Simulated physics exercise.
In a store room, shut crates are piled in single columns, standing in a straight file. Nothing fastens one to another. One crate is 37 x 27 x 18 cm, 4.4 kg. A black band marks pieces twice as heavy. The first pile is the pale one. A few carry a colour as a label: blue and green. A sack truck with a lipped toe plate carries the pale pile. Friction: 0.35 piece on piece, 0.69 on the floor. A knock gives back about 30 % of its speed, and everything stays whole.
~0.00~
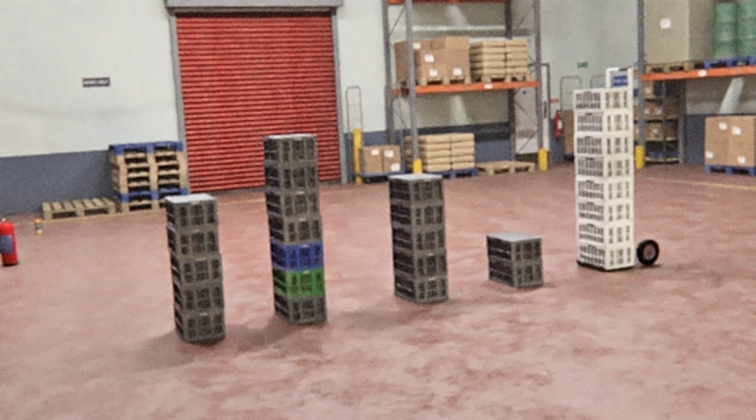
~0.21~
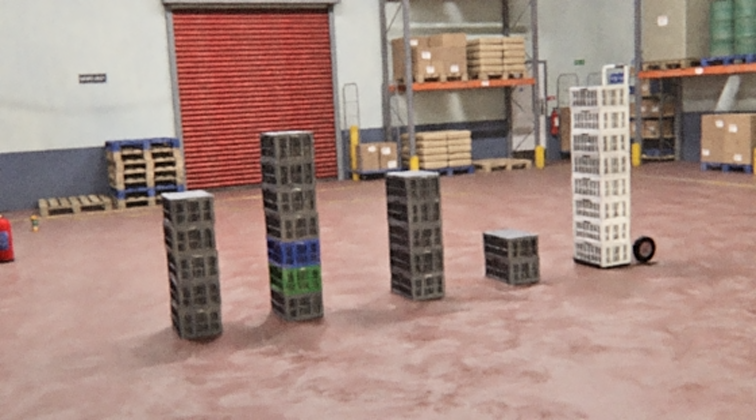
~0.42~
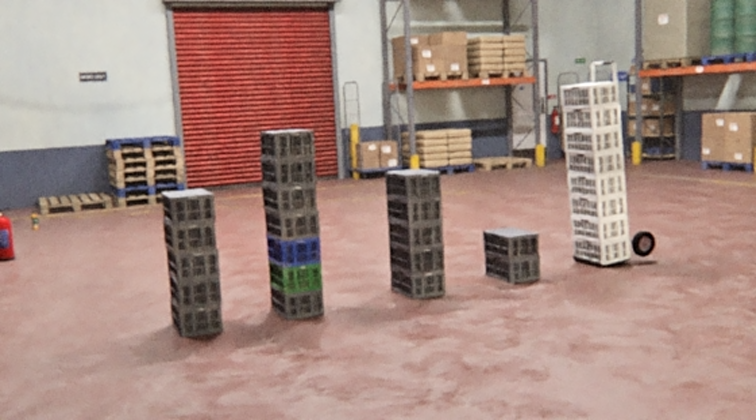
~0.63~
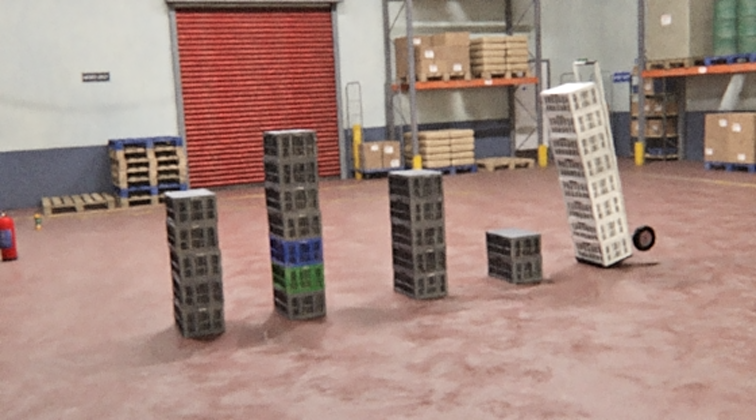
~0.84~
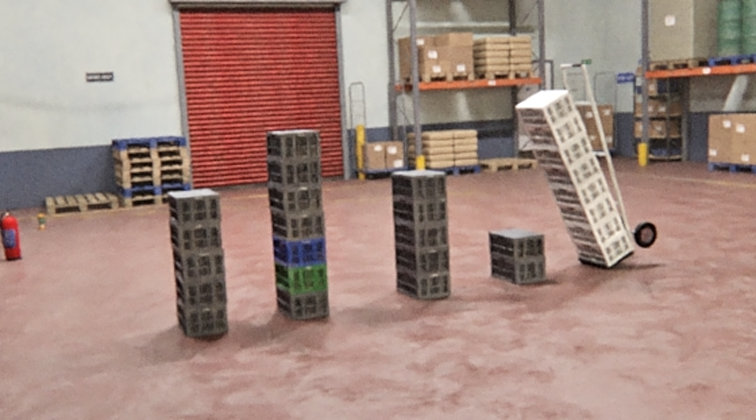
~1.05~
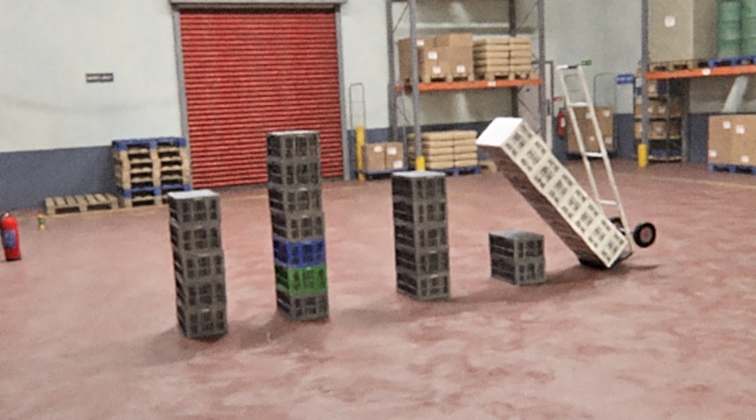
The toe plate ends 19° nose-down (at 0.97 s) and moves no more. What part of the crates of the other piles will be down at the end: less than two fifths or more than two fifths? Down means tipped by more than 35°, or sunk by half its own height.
Ending down: Less than two fifths.
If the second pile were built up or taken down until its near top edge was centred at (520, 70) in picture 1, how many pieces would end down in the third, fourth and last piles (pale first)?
In that case third 4, fourth 6, last 4.
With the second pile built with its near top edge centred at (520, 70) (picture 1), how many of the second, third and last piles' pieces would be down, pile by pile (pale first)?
In that case second 9, third 4, last 4.
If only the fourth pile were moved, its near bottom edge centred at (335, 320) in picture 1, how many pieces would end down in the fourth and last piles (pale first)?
In that case fourth 0, last 0.
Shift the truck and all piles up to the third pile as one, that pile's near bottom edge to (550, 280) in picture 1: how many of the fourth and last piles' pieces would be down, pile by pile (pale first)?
In that case fourth 0, last 0.
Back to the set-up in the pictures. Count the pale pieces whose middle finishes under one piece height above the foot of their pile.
5 of them.
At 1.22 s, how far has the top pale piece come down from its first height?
About 70 cm.
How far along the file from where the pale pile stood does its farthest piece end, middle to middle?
Some 170 cm.
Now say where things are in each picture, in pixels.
In the first frame (we follow the side turned to the camera), truck frame (631, 108) 0° forward; green crate (306, 283); blue crate (305, 257); no other piece has moved.
The second frame shows truck frame (627, 106) 0° forward; blue crate (302, 254).
The third frame shows truck frame 5° forward, top of the pale pile leaning 4°; blue crate (302, 252); no other piece has moved.
The fourth frame shows truck frame (603, 102) 12° forward, top of the pale pile leaning 13°; blue crate (304, 253); no other piece has moved.
The fifth frame shows truck frame (593, 103) 18° forward, top of the pale pile leaning 25°; blue crate (307, 253); no other piece has moved.
The sixth frame shows truck frame (590, 105) 19° forward, top of the pale pile leaning 43°; blue crate (307, 254); green crate (309, 280); no other piece has moved.
Around 1.22 s, 8 of the pale pile down; none of the 19 other crates down, 1 disturbed.
Around 1.60 s, 8 of the pale pile down; 2 of the 19 other crates down.
Finally (2.5 s), 7 of the pale pile down; 3 of the 19 other crates down; blue crate unmoved; green crate unmoved. That is 16 per cent. Seen by the last camera, middles, blue crate near (298, 250), green crate near (299, 275).
